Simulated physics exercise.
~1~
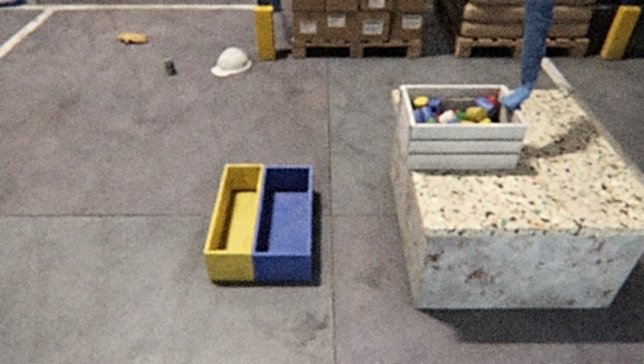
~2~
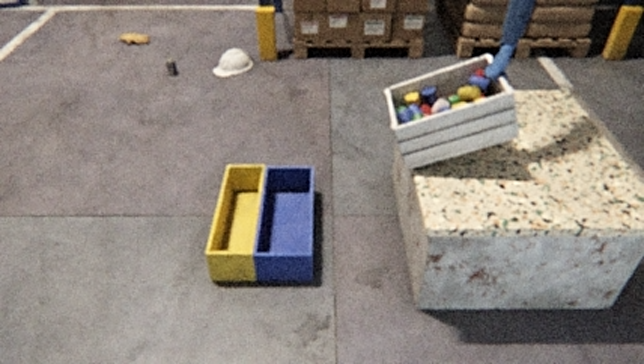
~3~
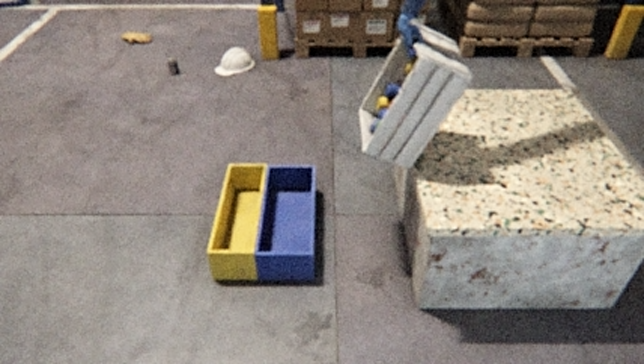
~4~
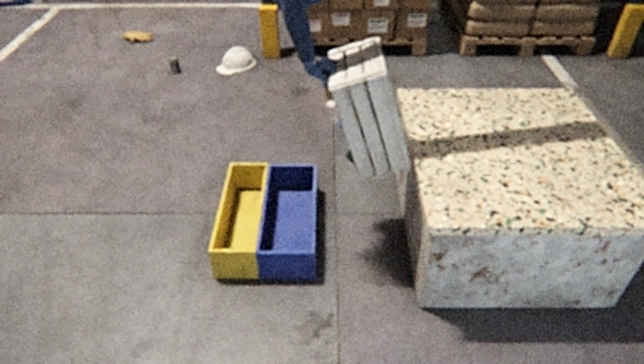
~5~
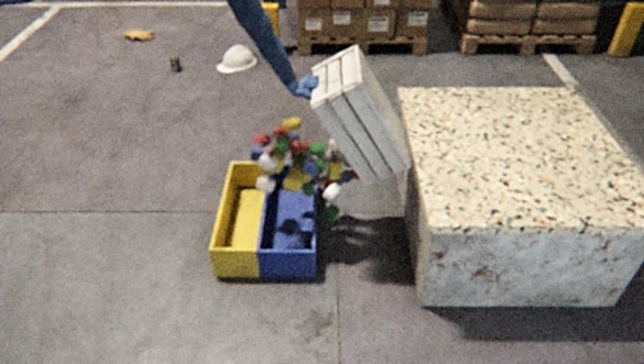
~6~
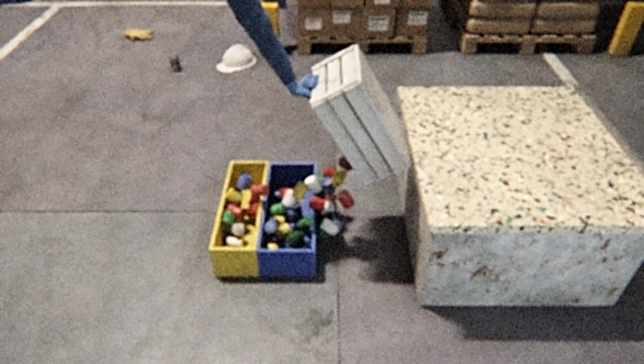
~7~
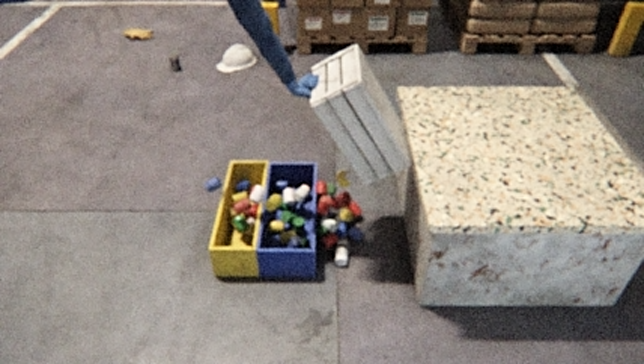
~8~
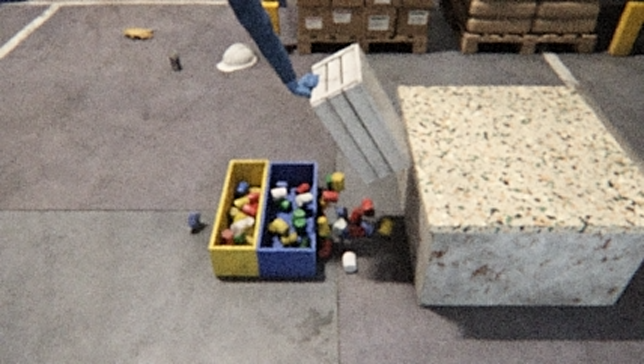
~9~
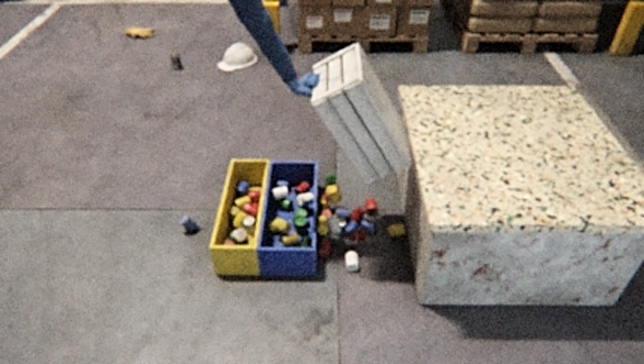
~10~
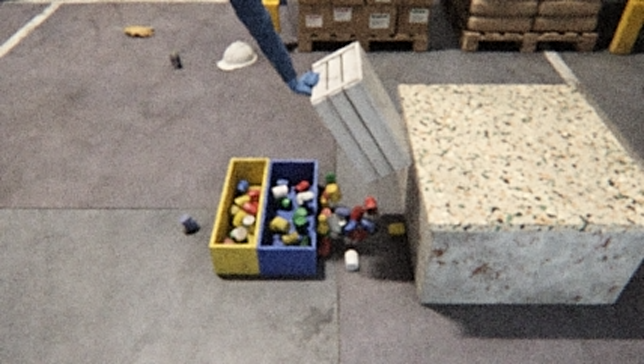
On a concrete warehouse floor seen from above by a slightly swaying camera, a white slatted crate of small colourful pieces rests on a speckled block at right. To the left sit a blue box and, beyond it, a yellow trough, with a white hard hat and stacked pallets behind. A blue arm lifts the crate, swings it left off the block and tips it steeply past upright. The pieces pour out in a cluster, dropping into both containers and onto the floor between box and block. The arm holds the crate tilted as they settle, with one blue piece lying left of the trough.
